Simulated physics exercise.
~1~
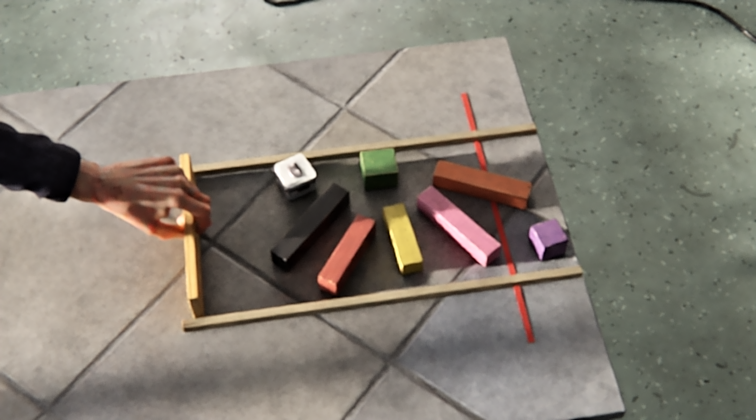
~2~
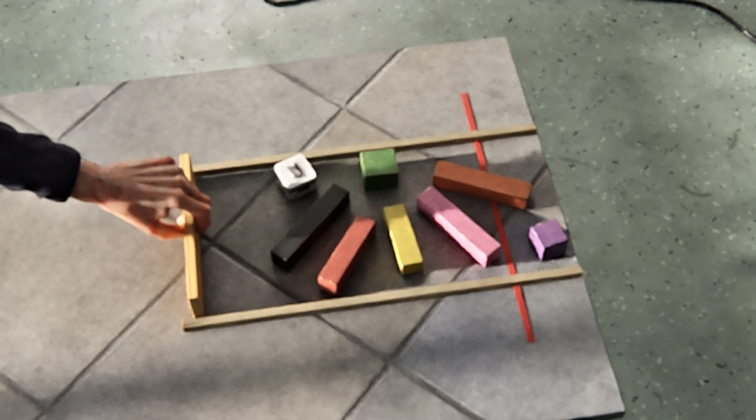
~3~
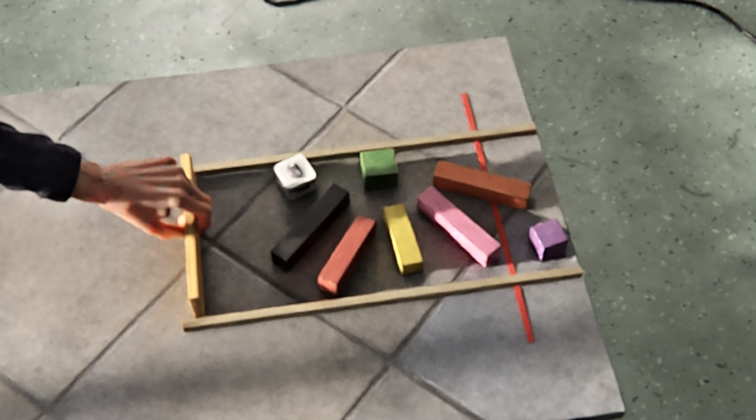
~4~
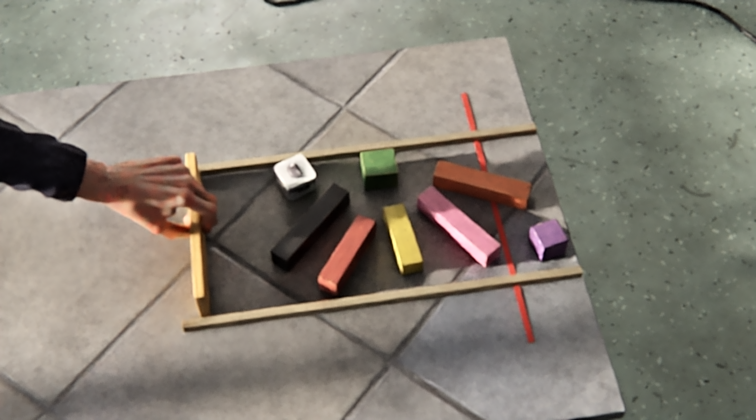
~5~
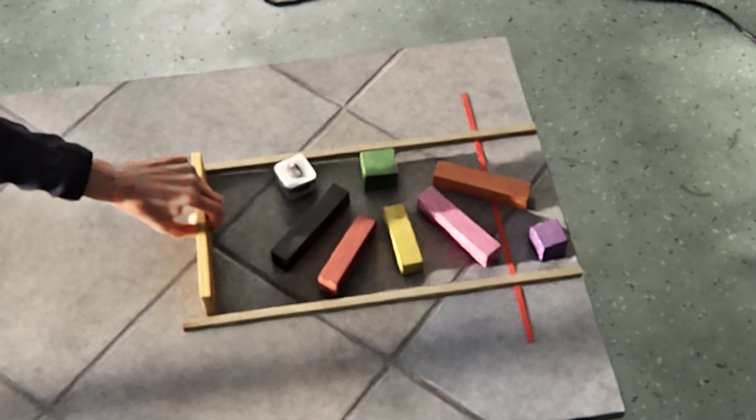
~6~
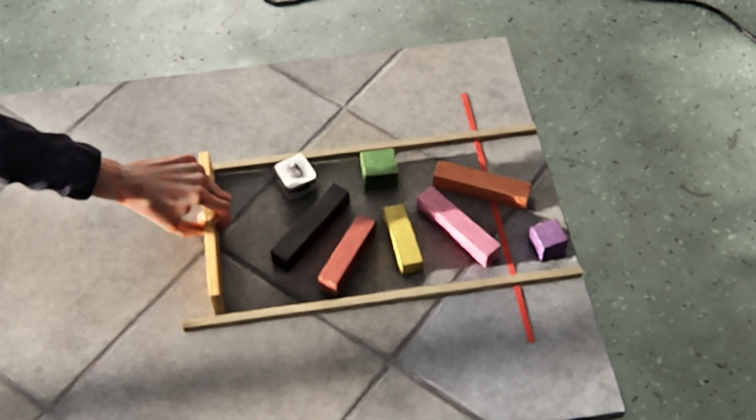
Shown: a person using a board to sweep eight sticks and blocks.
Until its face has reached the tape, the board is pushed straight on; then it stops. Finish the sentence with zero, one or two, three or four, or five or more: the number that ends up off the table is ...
The number that ends up off the table is three or four.
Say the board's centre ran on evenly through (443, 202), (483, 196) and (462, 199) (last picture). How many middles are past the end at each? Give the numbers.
Past-the-end tally - position 1: 0, position 2: 3, position 3: 2.
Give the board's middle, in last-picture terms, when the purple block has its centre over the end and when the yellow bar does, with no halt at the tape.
The middle is at (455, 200) when it's the purple block, and at (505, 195) when it's the yellow bar.
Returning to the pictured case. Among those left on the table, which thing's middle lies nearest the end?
Answer - the yellow bar.
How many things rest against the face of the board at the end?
Well, it touches 2.
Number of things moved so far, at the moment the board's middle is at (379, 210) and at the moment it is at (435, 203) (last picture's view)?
At the first spot 7, then 8.
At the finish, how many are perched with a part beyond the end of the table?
I count 1 overhanging.
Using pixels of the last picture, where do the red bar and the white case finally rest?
Near (537, 233) and (498, 156).
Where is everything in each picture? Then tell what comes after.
In the first picture, purple block (548, 240); orange bar (482, 185); pink bar (458, 226); board (192, 234); tape (495, 207).
In the second picture, orange bar (482, 185); yellow bar (403, 239).
In the third picture, pink bar (458, 226); board (193, 234).
In the fourth picture, purple block (548, 240); white case (296, 178).
In the fifth picture, orange bar (482, 185); red bar (348, 255).
In the sixth picture, purple block (548, 240); orange bar (482, 185); pink bar (458, 226); board (212, 232); tape (495, 207).
Early on, none off yet; purple block at rest near (548, 240); orange bar at rest near (482, 185); pink bar at rest near (458, 226).
Finally, the number that fall off is three or four; lost, pink bar, orange bar and purple block.
